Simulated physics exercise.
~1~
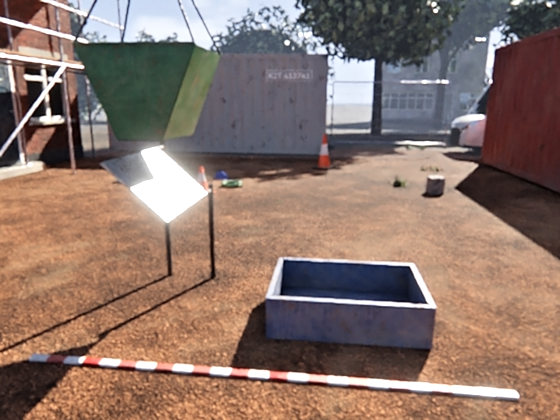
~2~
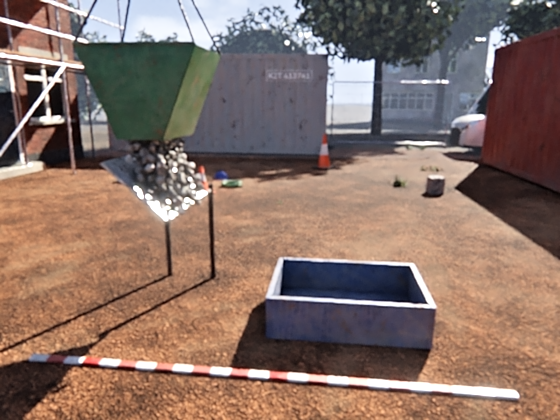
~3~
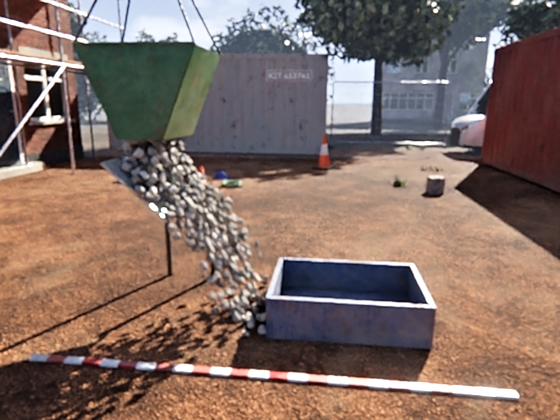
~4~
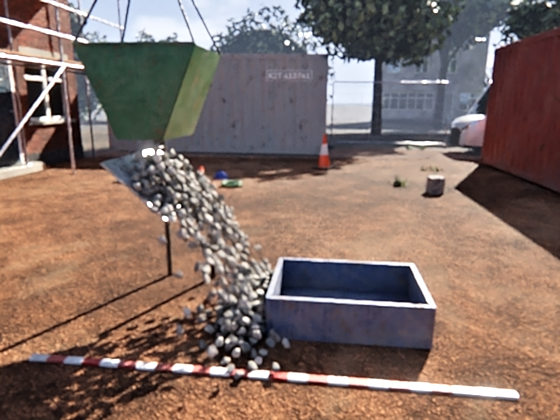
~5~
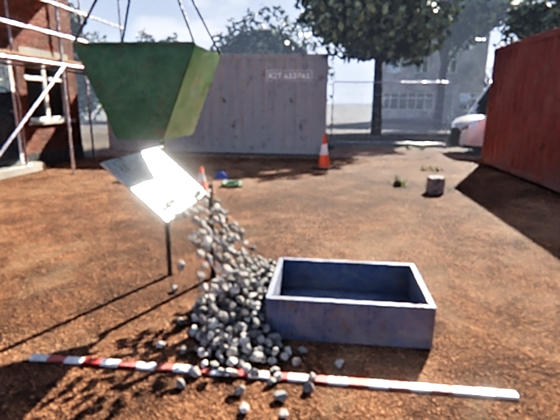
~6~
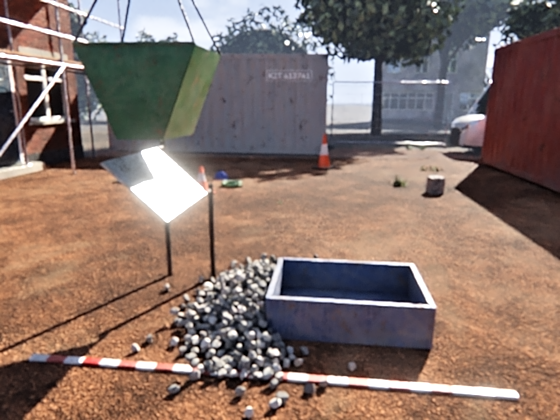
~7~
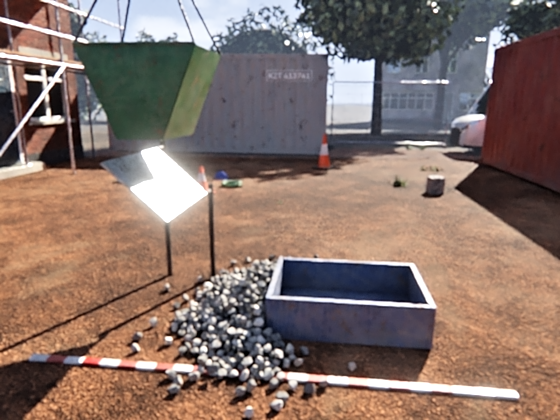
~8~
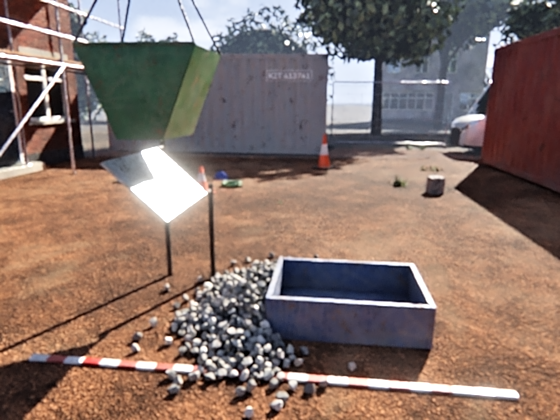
On a building site, stones pour from a green skip and pile beside the bin.
